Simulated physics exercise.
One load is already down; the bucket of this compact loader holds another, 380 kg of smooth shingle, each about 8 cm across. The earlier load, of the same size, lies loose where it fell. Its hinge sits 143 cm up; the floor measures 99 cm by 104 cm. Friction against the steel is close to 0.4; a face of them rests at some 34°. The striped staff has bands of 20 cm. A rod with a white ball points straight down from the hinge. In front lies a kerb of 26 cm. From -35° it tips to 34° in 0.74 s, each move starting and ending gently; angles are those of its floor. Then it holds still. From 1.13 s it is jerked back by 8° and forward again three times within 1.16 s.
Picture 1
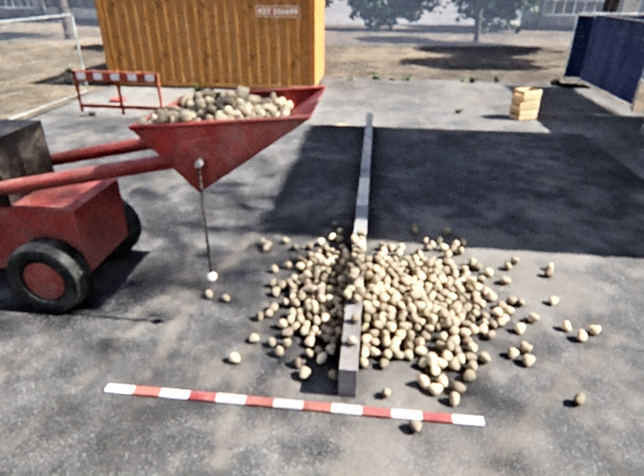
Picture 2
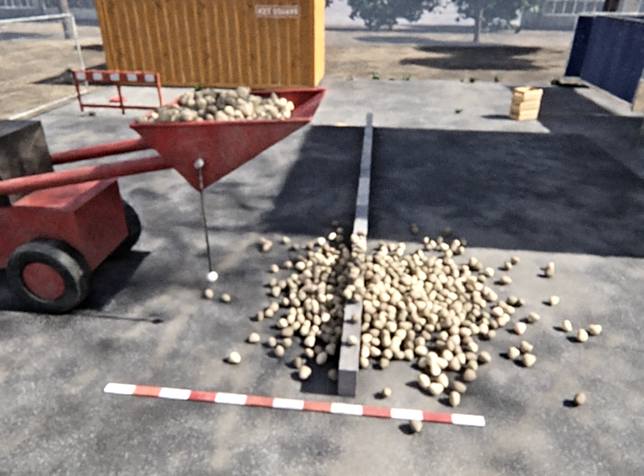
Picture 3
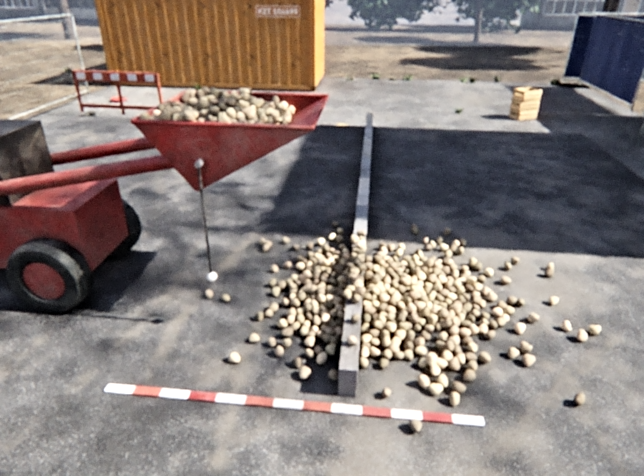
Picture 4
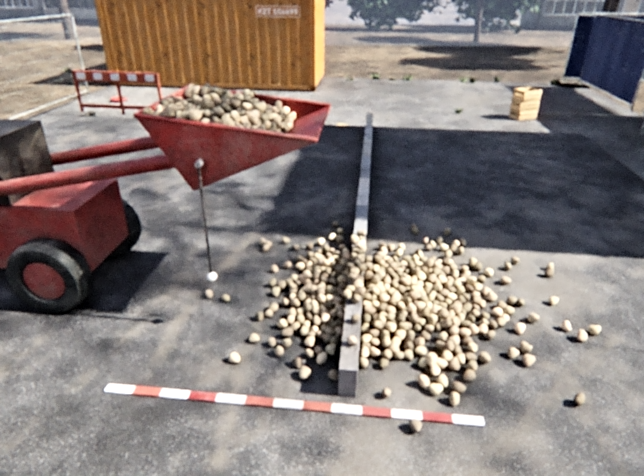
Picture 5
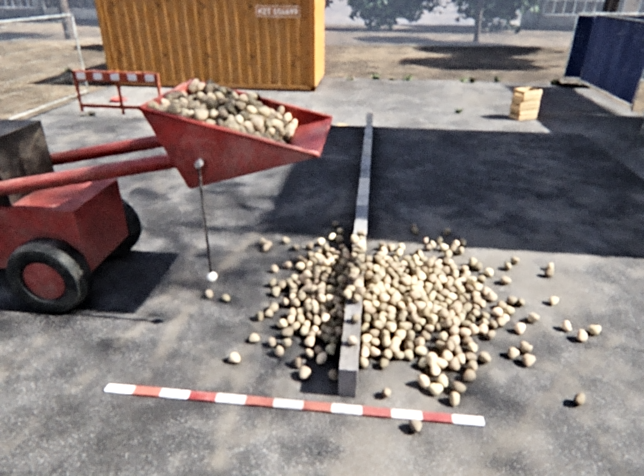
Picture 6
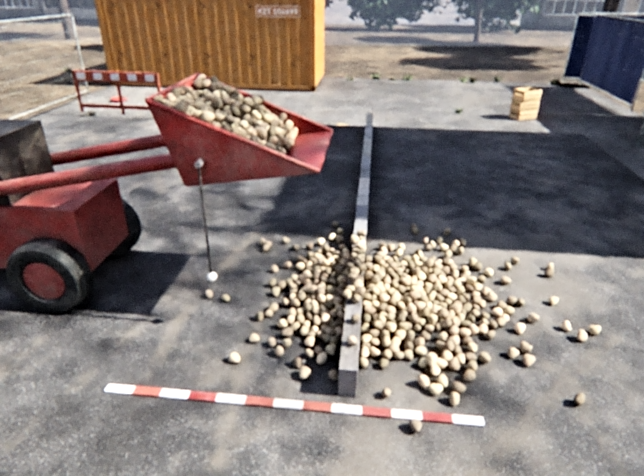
A red loader at the left holds a raised bucket heaped with pale, rounded stones on a sunlit paved yard, seen from slightly above by a still camera. A loose pile of similar stones straddles a narrow grey kerb behind a red-and-white striped staff, with an orange container, a barrier and a blue container beyond. The bucket tilts gradually forward, its right lip lowering while the stones stay inside.
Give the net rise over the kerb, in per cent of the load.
Roughly 56 per cent of a load more.
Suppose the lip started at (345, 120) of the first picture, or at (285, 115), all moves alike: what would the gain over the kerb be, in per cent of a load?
Near 95 per cent from the first place, 30 from the second.
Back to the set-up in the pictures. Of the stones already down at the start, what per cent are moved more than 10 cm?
About 15 per cent.
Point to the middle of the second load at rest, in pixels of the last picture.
Around (372, 287).
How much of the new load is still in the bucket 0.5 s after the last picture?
About 85 per cent.
Then, 0.2 s after the last picture the floor is at 23°; in per cent of one load, 100 in the bucket, 39 on this side of the kerb, 61 over the kerb; the foremost stones are at (559, 306).
Then, 0.5 s after the last picture the floor is at 34°; in per cent of one load, 87 in the bucket, 52 on this side of the kerb, 61 over the kerb; the foremost stones are at (559, 306).
Then, 2.4 s after the last picture the floor is at 34°; in per cent of one load, 0 in the bucket, 83 on this side of the kerb, 117 over the kerb; the foremost stones are at (572, 294).
Then, 5.1 s after the last picture the floor is at 34°; in per cent of one load, 0 in the bucket, 83 on this side of the kerb, 117 over the kerb; the foremost stones are at (572, 294). Net gain over the kerb, 56.
